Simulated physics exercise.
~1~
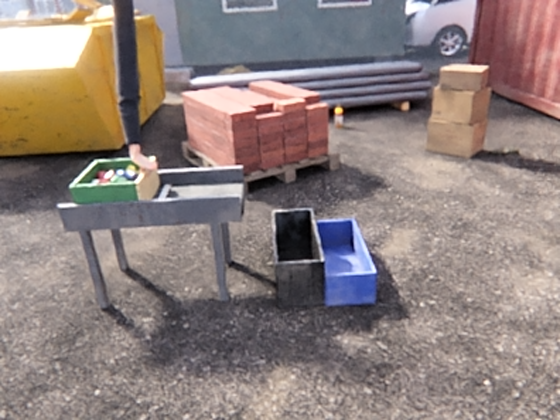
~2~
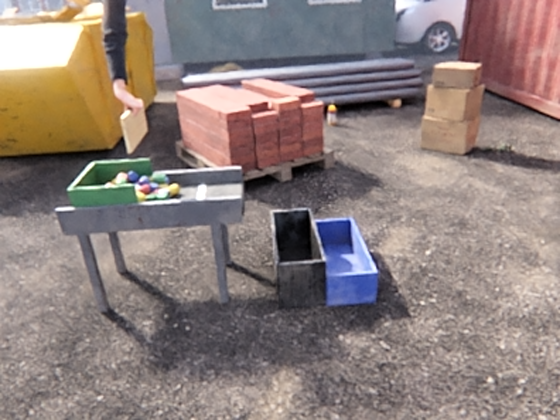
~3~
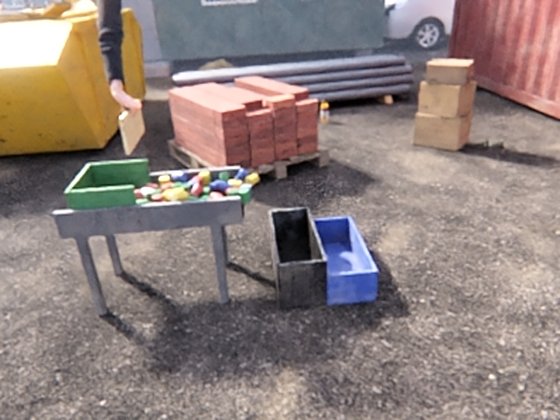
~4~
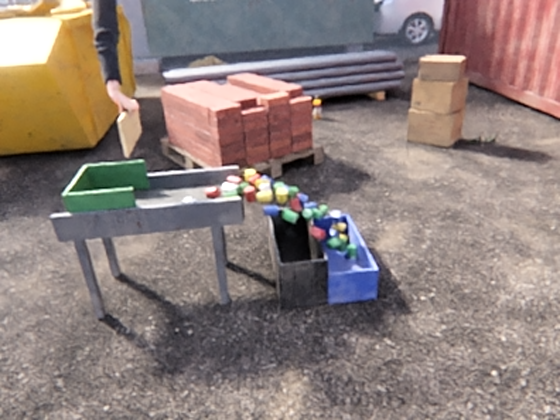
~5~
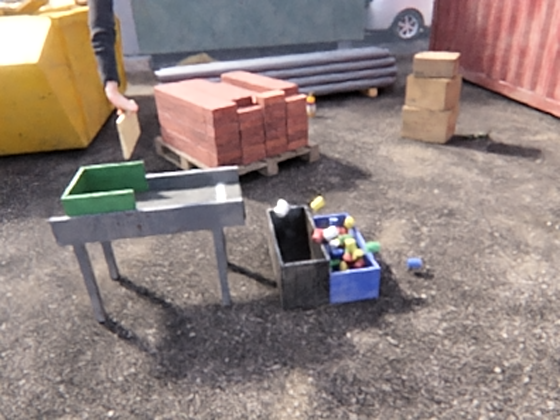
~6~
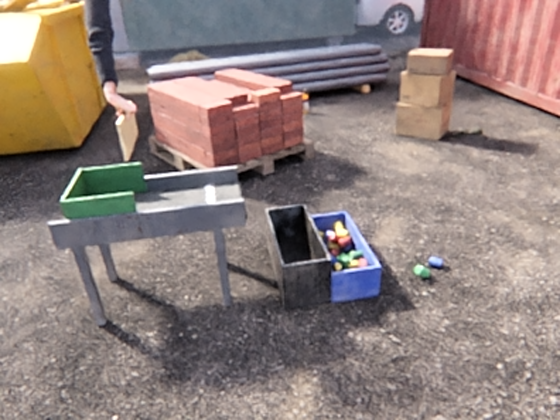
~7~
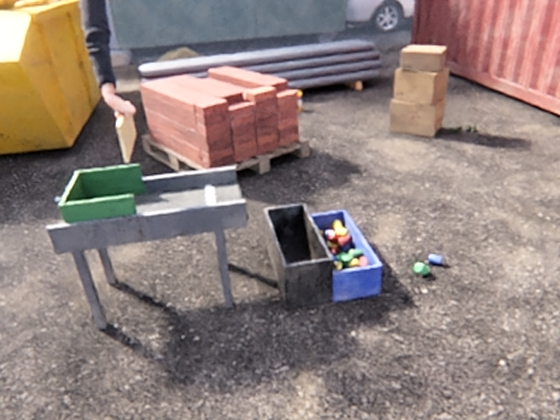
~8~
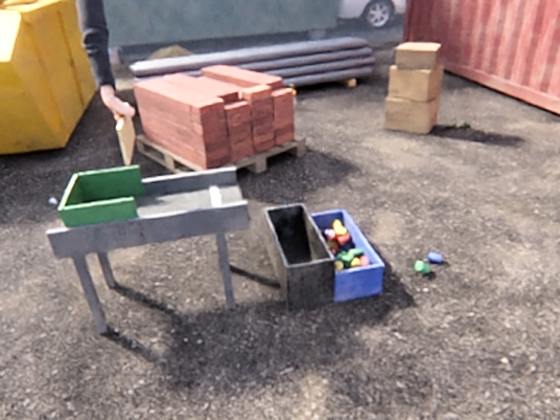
Colourful little pieces slide right off a raised belt, mostly into the blue tote below.
